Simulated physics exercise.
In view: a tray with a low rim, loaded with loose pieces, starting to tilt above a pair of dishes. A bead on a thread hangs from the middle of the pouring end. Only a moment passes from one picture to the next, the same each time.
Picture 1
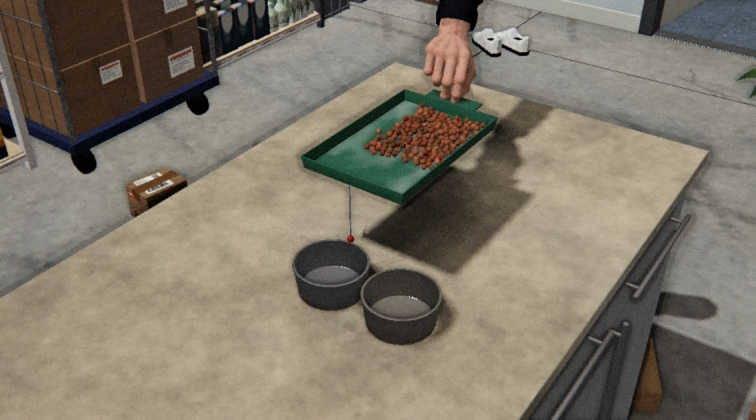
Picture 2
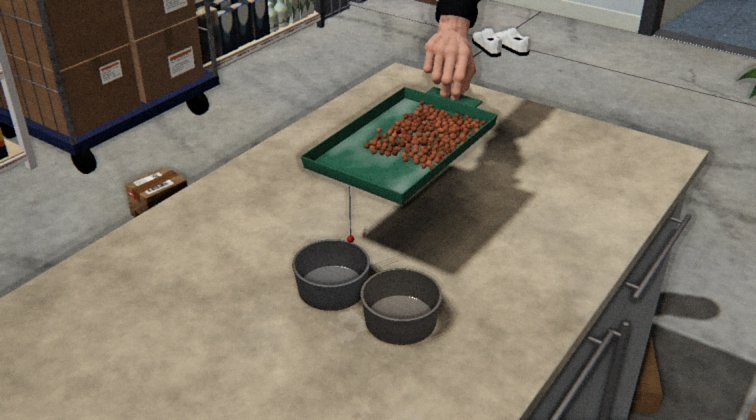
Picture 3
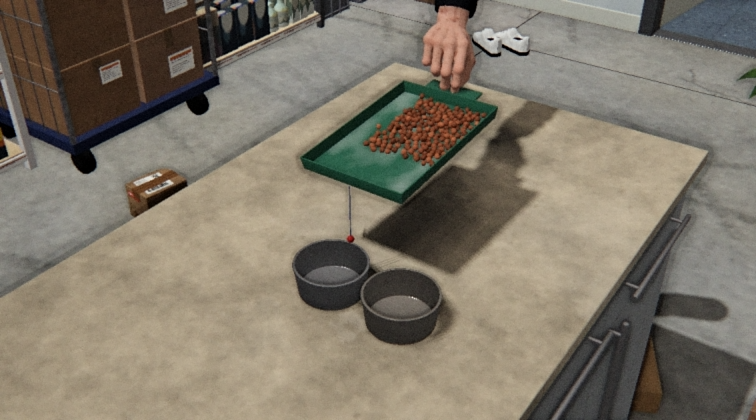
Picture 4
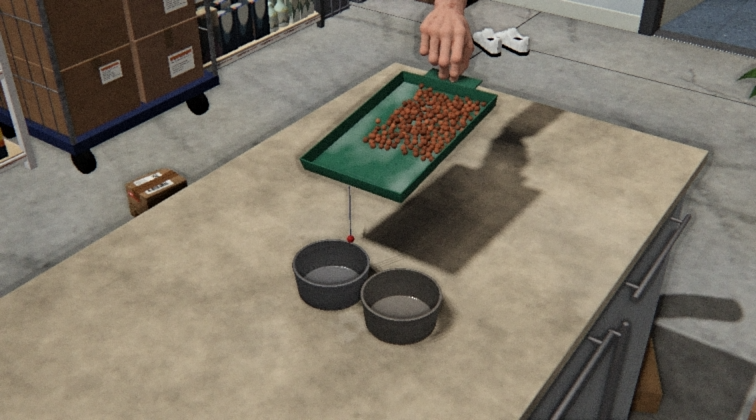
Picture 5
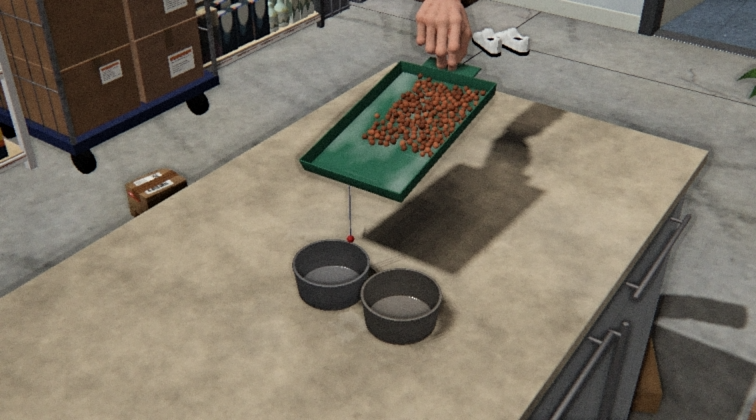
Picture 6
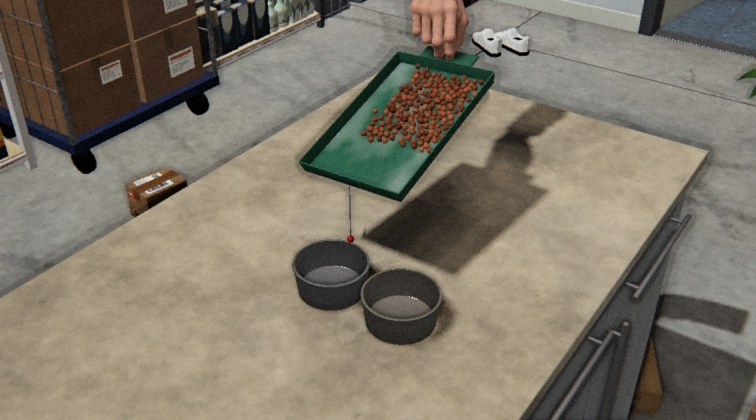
A hand raises the back of a green tray of clay pellets above two dishes.
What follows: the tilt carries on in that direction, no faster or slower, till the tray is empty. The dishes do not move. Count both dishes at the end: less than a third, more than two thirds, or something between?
Together they catch from one third to two thirds.
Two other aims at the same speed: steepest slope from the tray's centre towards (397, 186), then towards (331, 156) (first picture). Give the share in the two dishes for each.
First some 70, then 10 per cent.
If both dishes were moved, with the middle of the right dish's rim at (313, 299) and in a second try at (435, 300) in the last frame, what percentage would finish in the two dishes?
About 20 and 30 per cent.
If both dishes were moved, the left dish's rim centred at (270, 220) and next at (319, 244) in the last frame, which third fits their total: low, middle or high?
At the first place one to two thirds, at the second the middle third.
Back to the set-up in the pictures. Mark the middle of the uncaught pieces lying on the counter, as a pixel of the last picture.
Around (272, 279).
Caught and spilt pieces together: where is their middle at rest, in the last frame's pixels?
Close to (313, 283).
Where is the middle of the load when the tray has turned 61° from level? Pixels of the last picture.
Roughly at (339, 167).
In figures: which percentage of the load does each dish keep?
The left dish has 50 per cent, the right dish has 0.
Just after the last frame, tray tipped steeply; the larger part on the tray; about a tenth in the air.
A moment on, tray tipped right over; roughly two thirds on the tray; just a few in the right dish; about a tenth in the left dish; roughly a quarter outside both; just a few in the air.
Further on, tray tipped past a quarter turn; just a few in the right dish; roughly half in the left dish; roughly half outside both.
When it is over, tray tipped past a quarter turn; just a few in the right dish; roughly half in the left dish; roughly half outside both.
